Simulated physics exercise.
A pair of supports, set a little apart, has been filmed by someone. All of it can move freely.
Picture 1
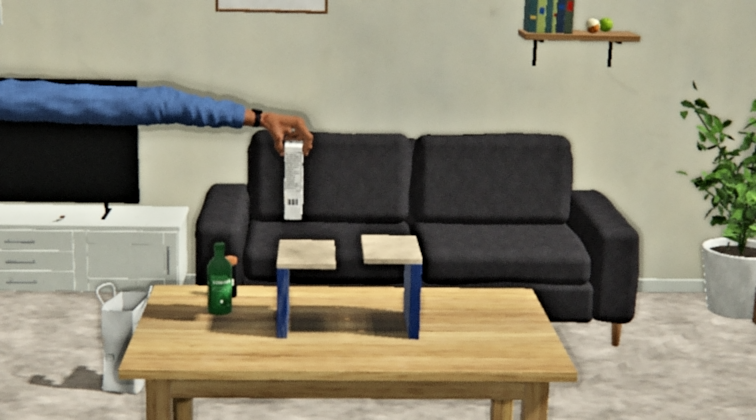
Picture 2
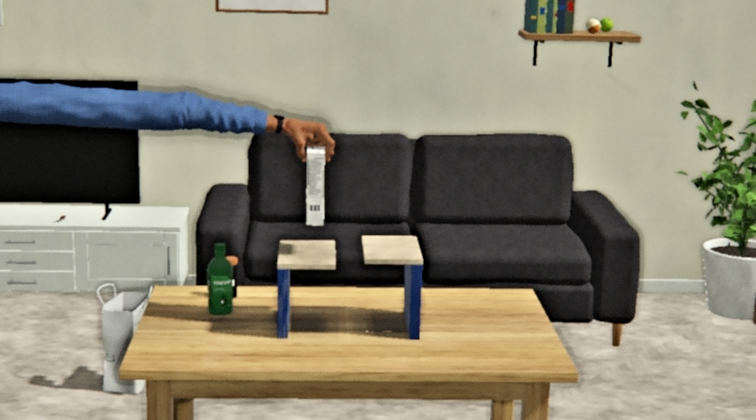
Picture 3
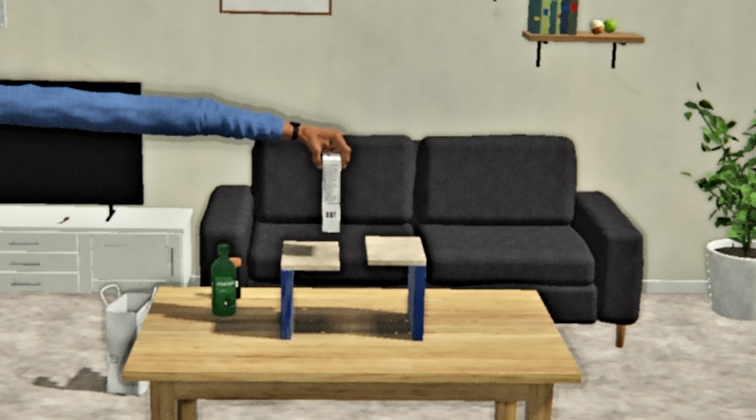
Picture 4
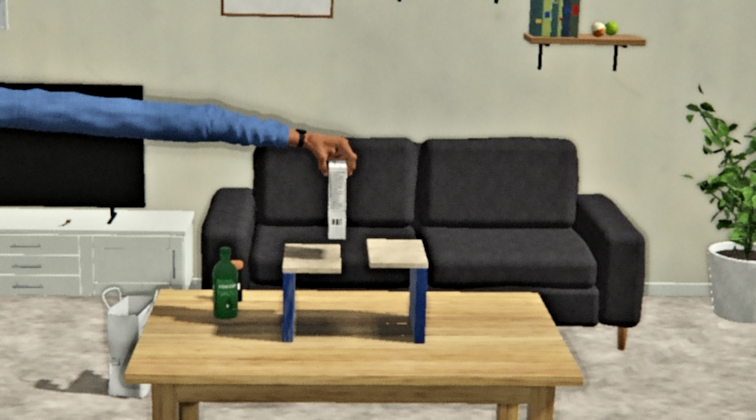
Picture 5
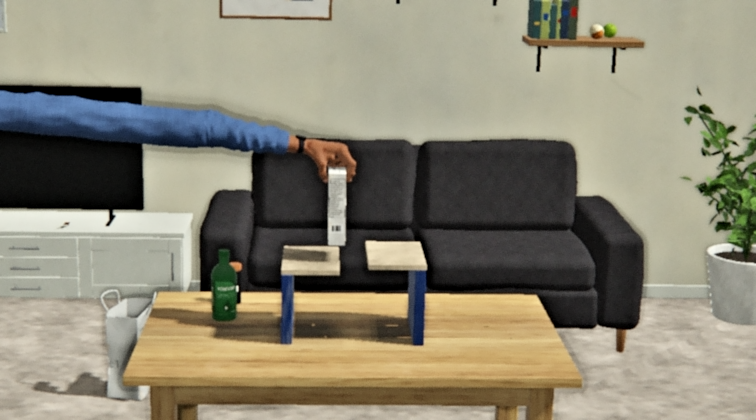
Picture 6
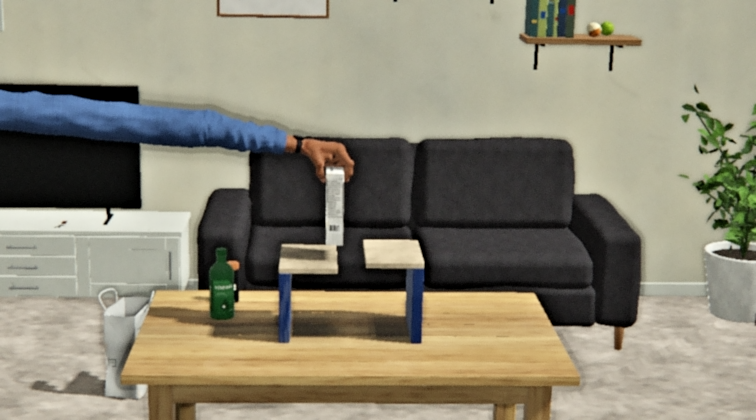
A hand moves a white packet right and slightly down, then holds it still.
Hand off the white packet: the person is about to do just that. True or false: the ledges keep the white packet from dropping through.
True.
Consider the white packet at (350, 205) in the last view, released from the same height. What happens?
Let go there, it makes it through.
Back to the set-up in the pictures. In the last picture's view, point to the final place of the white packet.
Looks like it settles somewhere around (334, 221).
Then, 0.20 s after the last picture, white packet slid a little near (334, 220).
Then, 0.90 s after the last picture, white packet resting near (335, 220).
At rest, moved from the start, white packet; the other 2 in place. Seen from the same camera at the end, white packet near (334, 221). The packet is caught.
